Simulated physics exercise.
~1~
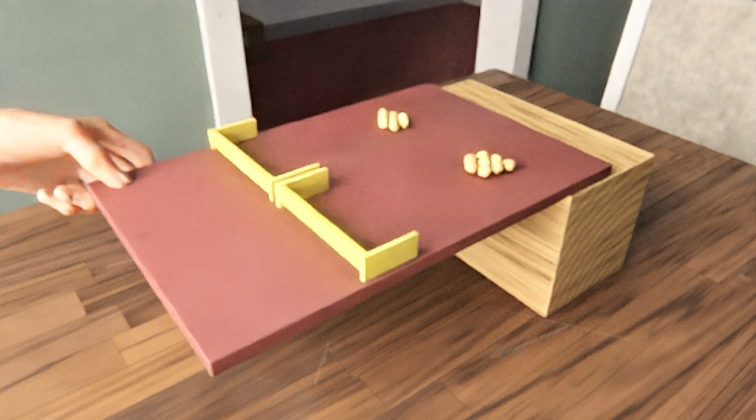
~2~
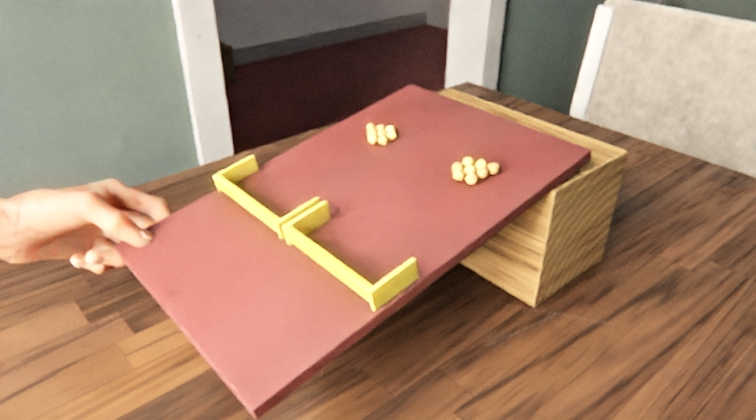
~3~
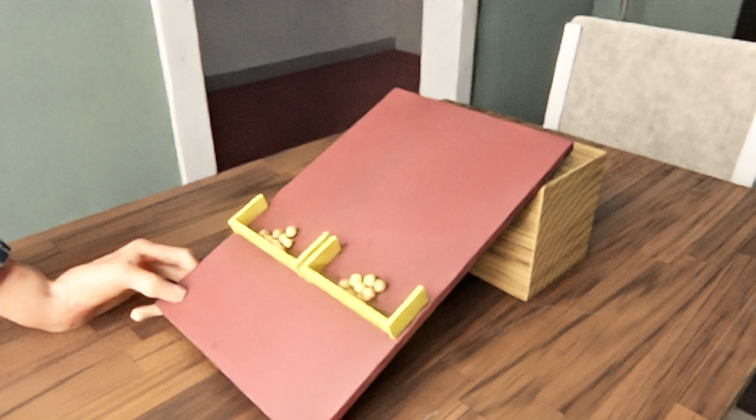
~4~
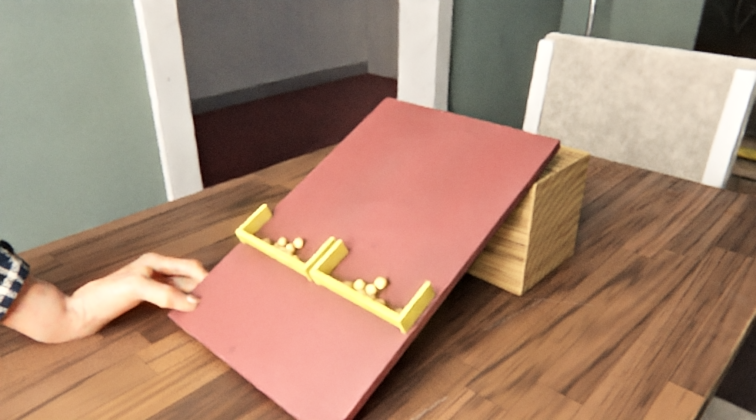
On a wooden table, a hand lowering one end of a red board, two clusters of small yellowish pieces sliding down into yellow barriers.
